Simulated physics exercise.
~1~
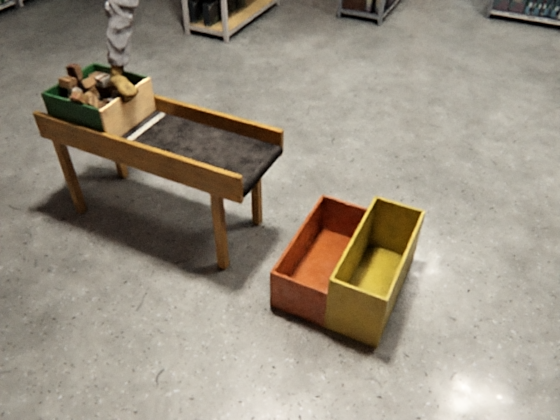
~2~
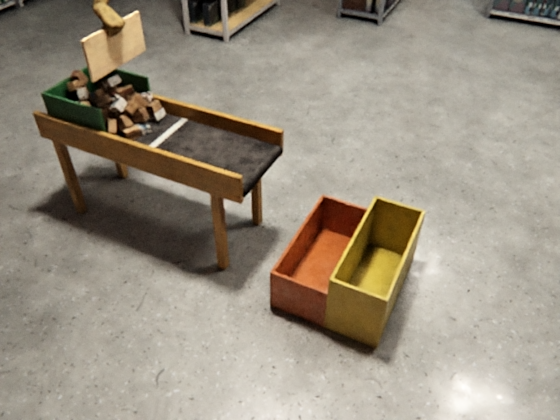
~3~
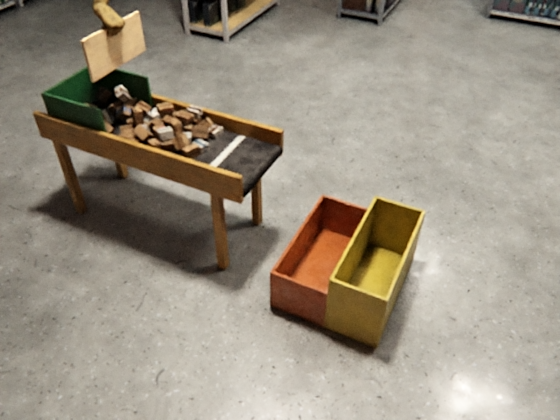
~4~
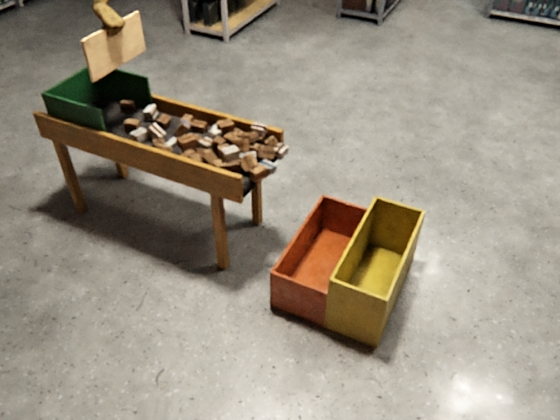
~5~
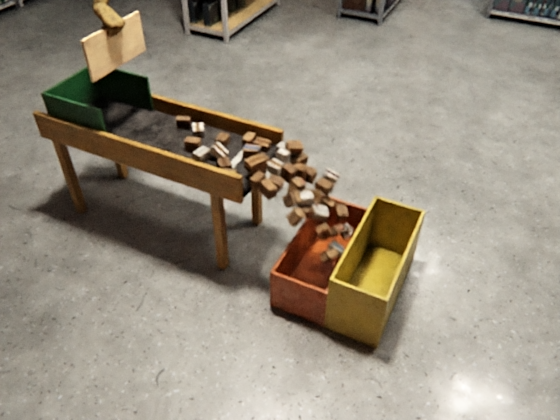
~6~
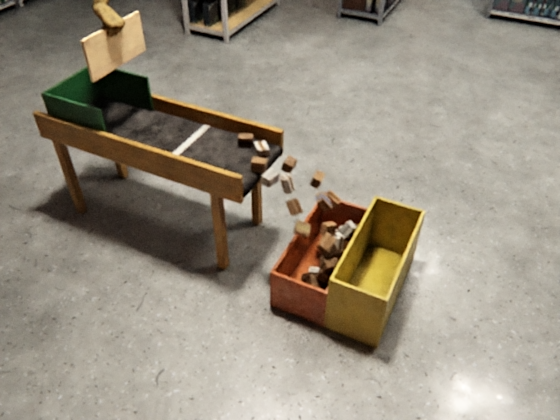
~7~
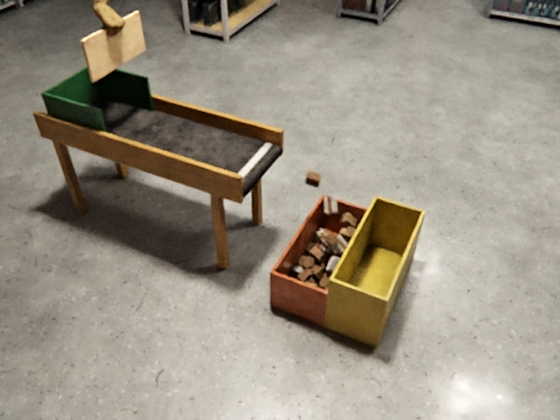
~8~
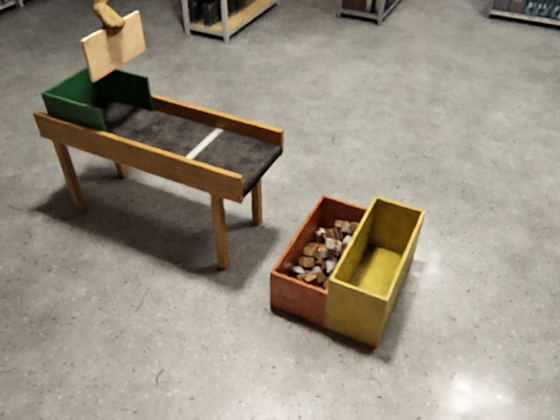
The clip shows a wooden panel being raised from a green pen of small brown and white blocks, which ride a dark belt to the right, tumble off its end and settle in the orange bin, leaving the yellow tub beside it empty.
